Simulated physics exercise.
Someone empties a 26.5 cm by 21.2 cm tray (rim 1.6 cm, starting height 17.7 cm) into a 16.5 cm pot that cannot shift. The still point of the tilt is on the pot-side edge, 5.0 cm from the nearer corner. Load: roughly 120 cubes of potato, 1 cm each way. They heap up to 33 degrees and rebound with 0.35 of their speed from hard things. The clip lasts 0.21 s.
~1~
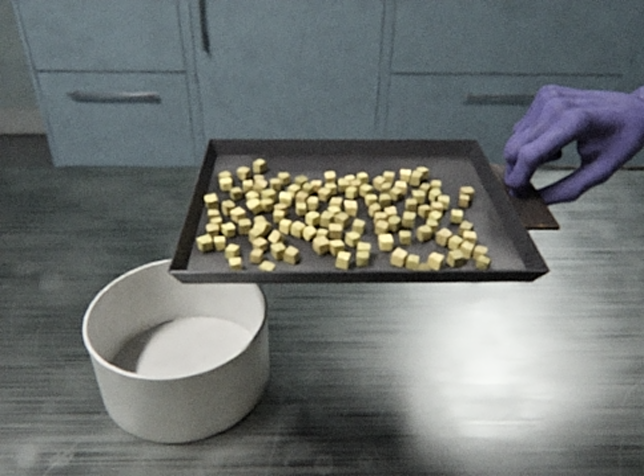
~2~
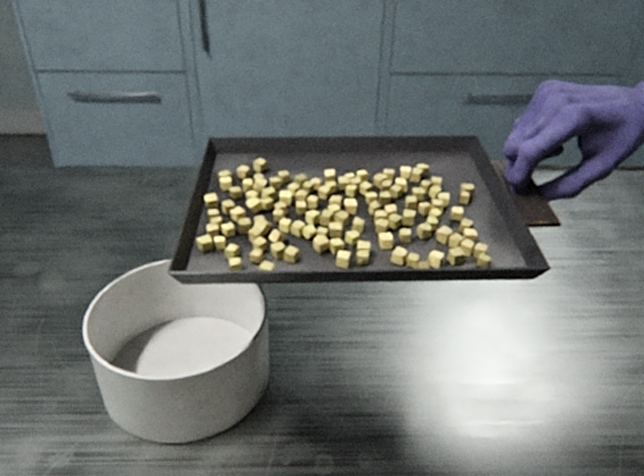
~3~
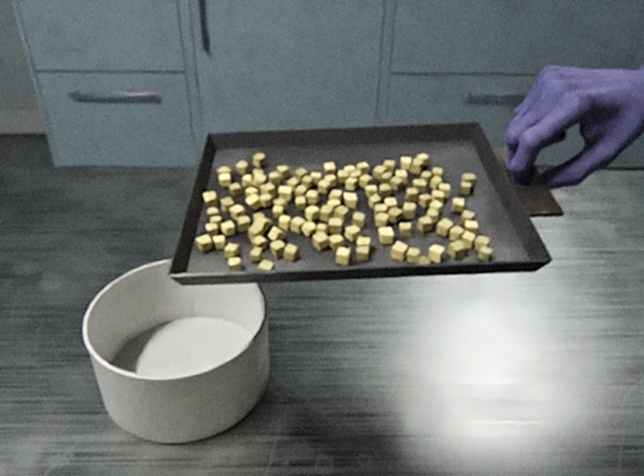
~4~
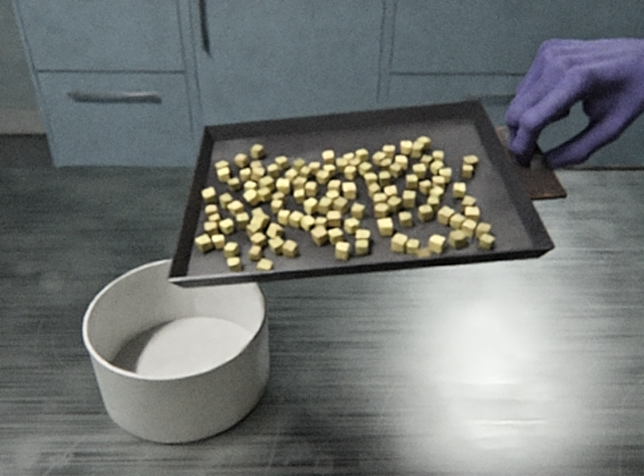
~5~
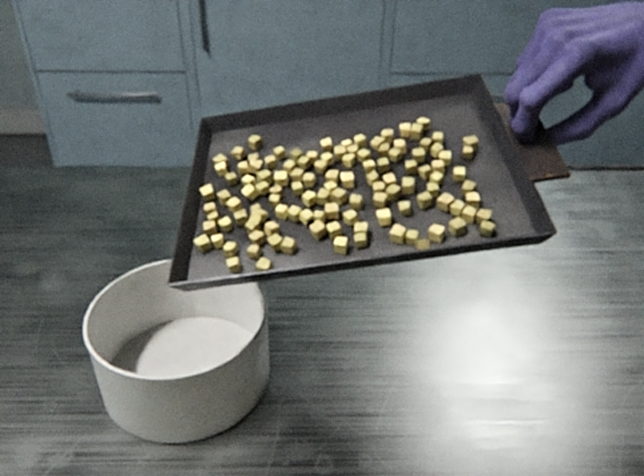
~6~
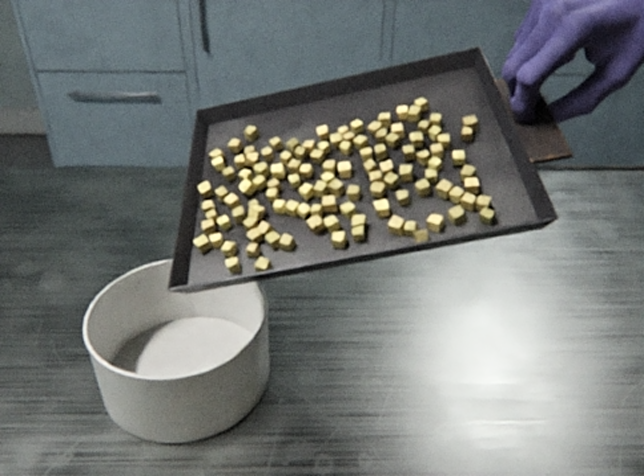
In a kitchen with blue-grey cabinets, a purple-gloved hand holds a dark tray of small yellow potato cubes beside a white pot, then raises the tray's right side steadily, leaving it slanted down to the left.
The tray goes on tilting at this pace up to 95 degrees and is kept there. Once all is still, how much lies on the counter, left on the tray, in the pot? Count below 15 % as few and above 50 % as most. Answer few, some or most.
On the counter: Most; left on the tray: Few; in the pot: Some.
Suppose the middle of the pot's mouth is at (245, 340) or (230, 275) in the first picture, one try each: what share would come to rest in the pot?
Some 40 and 0 per cent.
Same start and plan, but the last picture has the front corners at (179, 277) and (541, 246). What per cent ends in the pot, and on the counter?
Pot 25, counter 75.
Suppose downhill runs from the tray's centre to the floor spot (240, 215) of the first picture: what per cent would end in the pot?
About 65 per cent.
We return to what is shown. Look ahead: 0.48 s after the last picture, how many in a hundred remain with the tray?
Roughly 45 per cent.
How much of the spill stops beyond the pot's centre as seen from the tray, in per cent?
Roughly 80 per cent.
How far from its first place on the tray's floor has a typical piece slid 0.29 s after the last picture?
Roughly 4 cm.
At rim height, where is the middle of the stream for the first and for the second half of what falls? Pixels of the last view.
At about (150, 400), then at (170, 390).
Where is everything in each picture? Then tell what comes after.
In the first frame, tray tilt 0 degrees, front corners at (180, 266) and (537, 265); middle of the pieces at (334, 213); pot at (178, 311).
In the second frame, tray tilt 1 degrees, front corners at (180, 267) and (538, 262); middle of the pieces at (334, 212).
In the third frame, tray tilt 4 degrees, front corners at (180, 269) and (539, 254), lowest corner left front; middle of the pieces at (334, 207).
In the fourth frame, tray tilt 8 degrees, front corners at (179, 273) and (541, 241), lowest corner left front; middle of the pieces at (333, 198).
In the fifth frame, tray tilt 14 degrees, front corners at (178, 277) and (543, 227), lowest corner left front; middle of the pieces at (331, 189).
In the sixth frame, tray tilt 19 degrees, front corners at (178, 281) and (544, 213), lowest corner left front; middle of the pieces at (328, 180); pot at (178, 311).
Then, 0.29 s after the last picture, tilt 57 degrees; the tray holds 100 %, the pot 0 %.
Then, 0.48 s after the last picture, tilt 82 degrees; the tray holds 45 %, the pot 5 %.
Then, 0.79 s after the last picture, tilt 95 degrees; the tray holds 0 %, the pot 25 %.
In the end, counter 75 %, tray 0 %, pot 25 %.
